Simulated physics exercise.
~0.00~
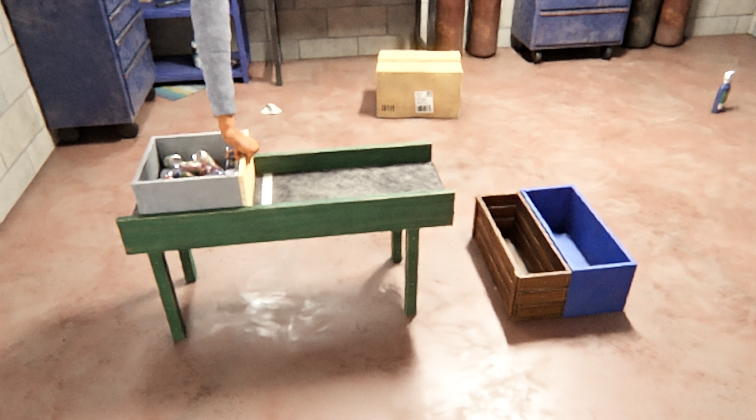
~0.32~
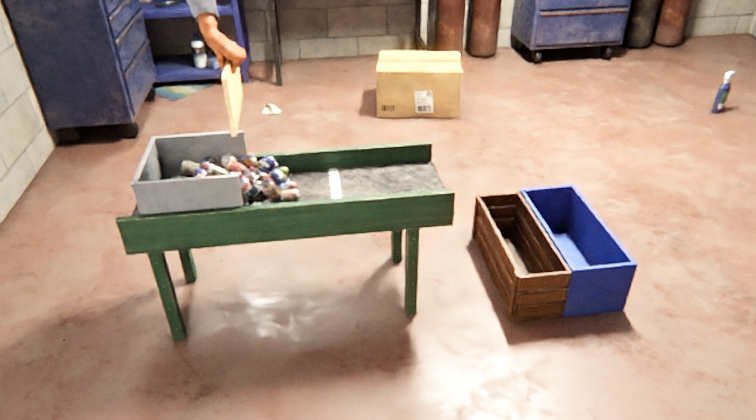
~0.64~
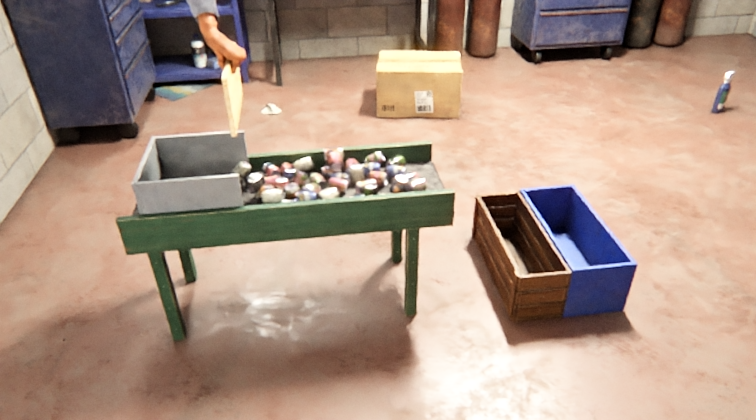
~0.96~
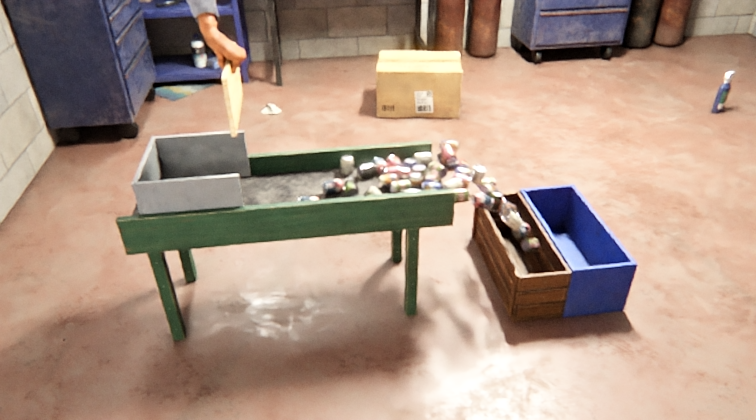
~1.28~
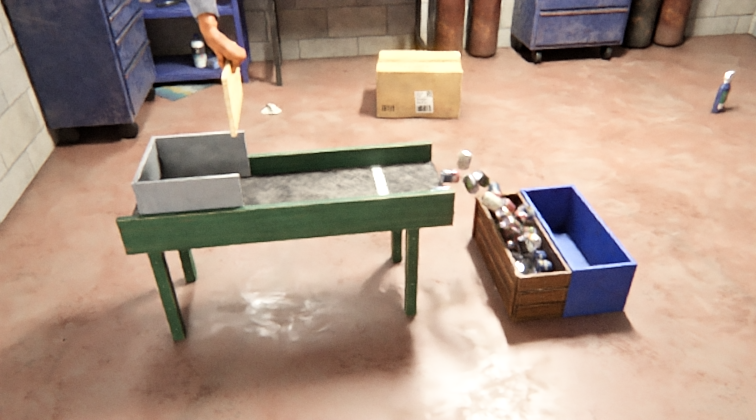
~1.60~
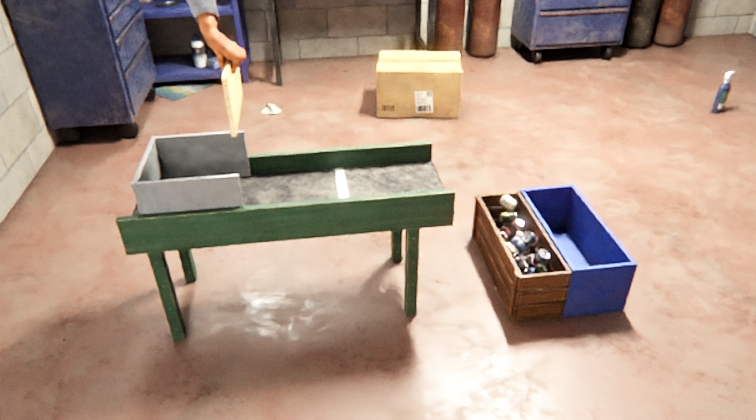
A hand lifted a wooden gate from a grey pen on a green-framed conveyor, and a loose heap of mini cans spilled out, rode the belt to the right and tumbled off its end, all landing in the wooden tub while the blue one stayed empty.
